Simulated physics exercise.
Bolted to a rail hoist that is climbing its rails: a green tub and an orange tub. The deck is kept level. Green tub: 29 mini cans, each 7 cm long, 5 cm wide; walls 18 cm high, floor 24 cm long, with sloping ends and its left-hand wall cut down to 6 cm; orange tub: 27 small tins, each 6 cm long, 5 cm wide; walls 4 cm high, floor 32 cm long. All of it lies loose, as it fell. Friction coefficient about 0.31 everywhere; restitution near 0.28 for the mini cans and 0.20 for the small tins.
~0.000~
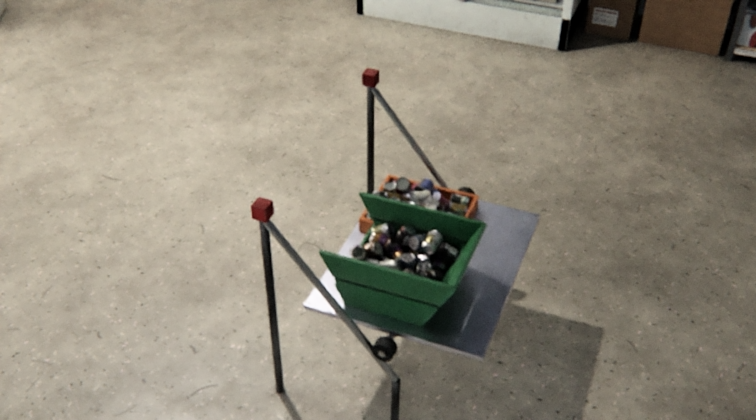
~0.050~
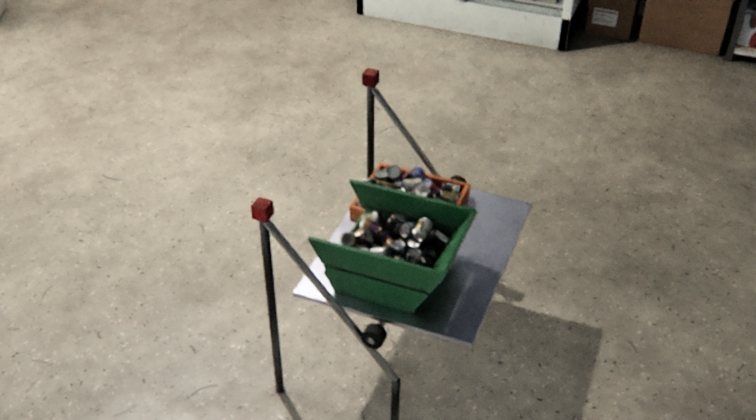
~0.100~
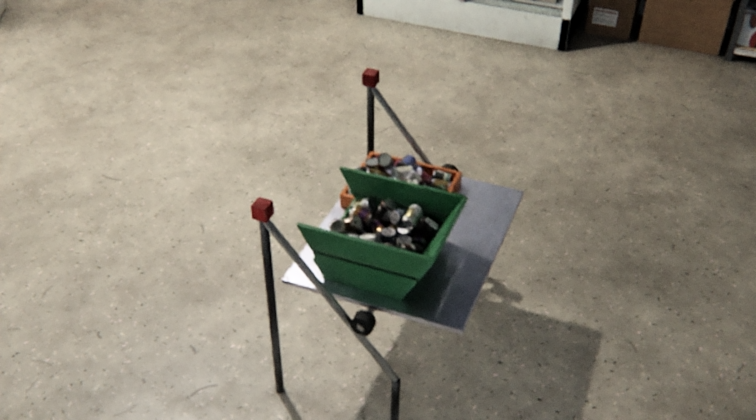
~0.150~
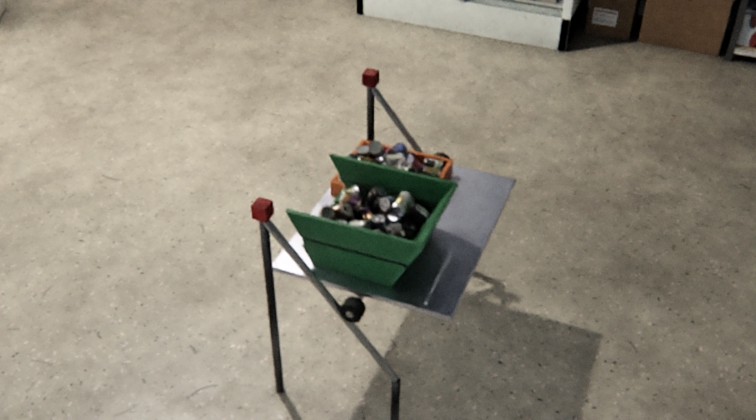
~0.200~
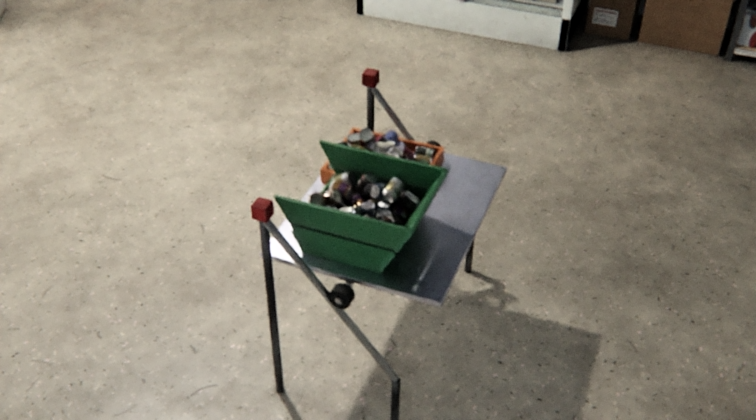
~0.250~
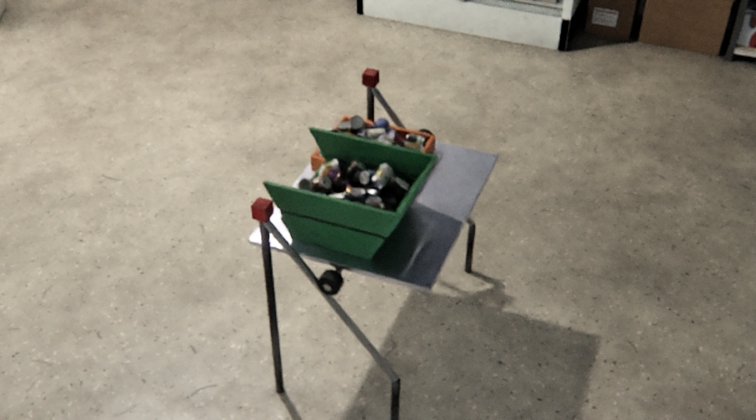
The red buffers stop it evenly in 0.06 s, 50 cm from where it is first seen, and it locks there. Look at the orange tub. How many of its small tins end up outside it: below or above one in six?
It sheds fewer than one in six of them.
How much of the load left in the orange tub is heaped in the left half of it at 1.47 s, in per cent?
Some 70 per cent.
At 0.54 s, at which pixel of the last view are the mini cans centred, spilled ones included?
Near (302, 142).
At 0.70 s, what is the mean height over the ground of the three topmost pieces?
Roughly 90 cm.
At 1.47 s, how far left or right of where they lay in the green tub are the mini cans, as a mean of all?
Some 4 cm leftwards.
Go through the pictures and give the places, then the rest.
In the first picture (each is followed by its nearest rim corner in this view, unless another is named), orange tub (by its farthest rim corner), (391, 176); green tub, (453, 287); moved 0 cm; none out.
The second picture shows orange tub, (383, 165); green tub, (442, 273); moved 6 cm.
The third picture shows orange tub, (374, 153); green tub, (431, 259); moved 11 cm.
The fourth picture shows orange tub, (365, 141); green tub, (421, 244); moved 17 cm.
The fifth picture shows orange tub, (356, 129); green tub, (410, 230); moved 22 cm.
The sixth picture shows orange tub, (347, 117); green tub, (398, 215); moved 28 cm; none out.
After 0.42 s, it meets the buffers.
After 0.54 s, green tub 29 in, 0 out and orange tub 26 in, 1 out.
After 0.70 s, green tub 28 in, 1 out and orange tub 26 in, 1 out.
After 0.92 s, green tub 27 in, 2 out and orange tub 25 in, 2 out.
Final count (at 1.47 s), green tub 27 in, 2 out and orange tub 25 in, 2 out. Asked share, 2 of 27, 7 per cent.
